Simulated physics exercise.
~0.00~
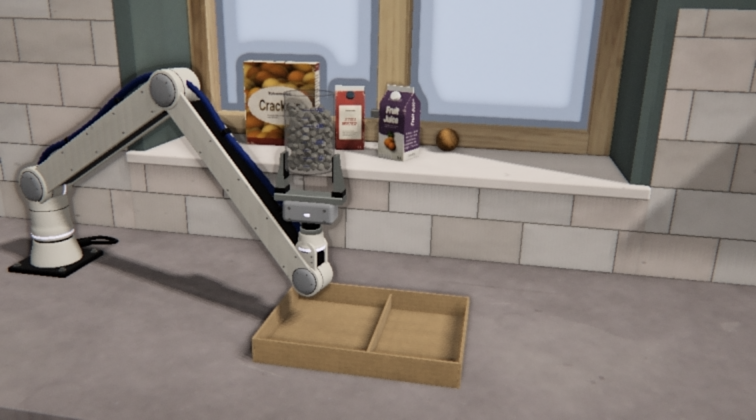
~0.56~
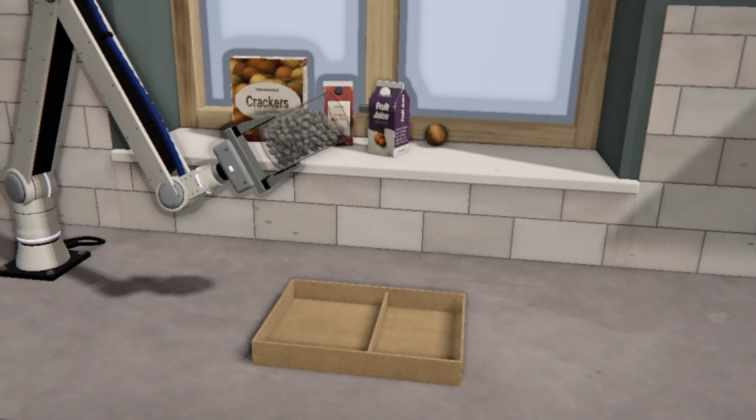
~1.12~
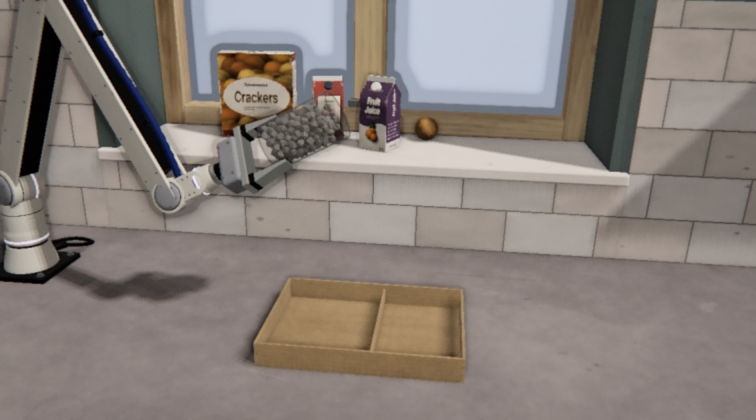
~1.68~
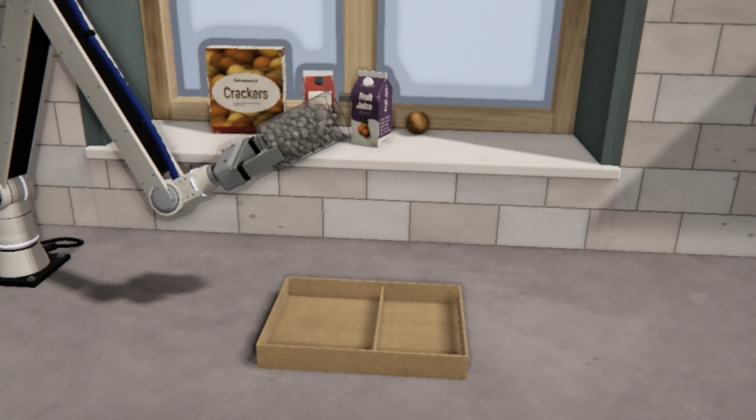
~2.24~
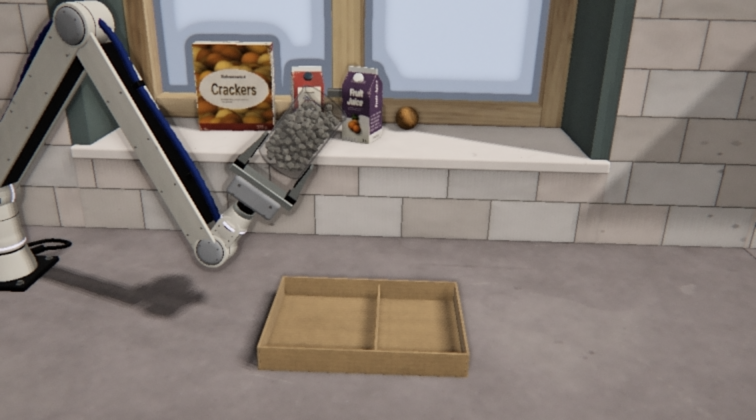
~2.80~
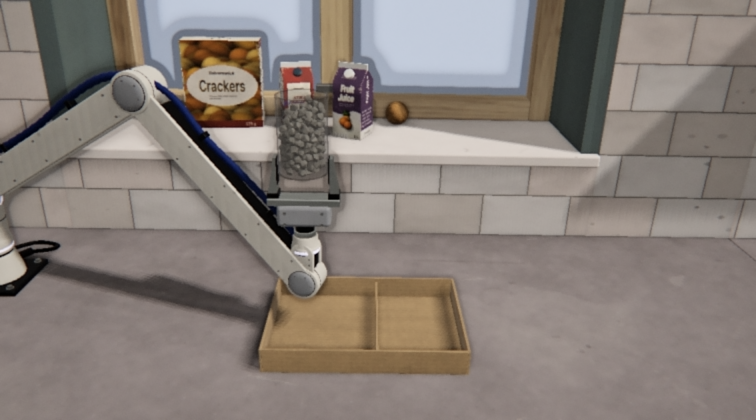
A robotic arm held up a tumbler heaped with small gray pebbles, swung it left and tipped it onto its side near the windowsill groceries, then brought it back upright, still full, behind the empty divided tray.
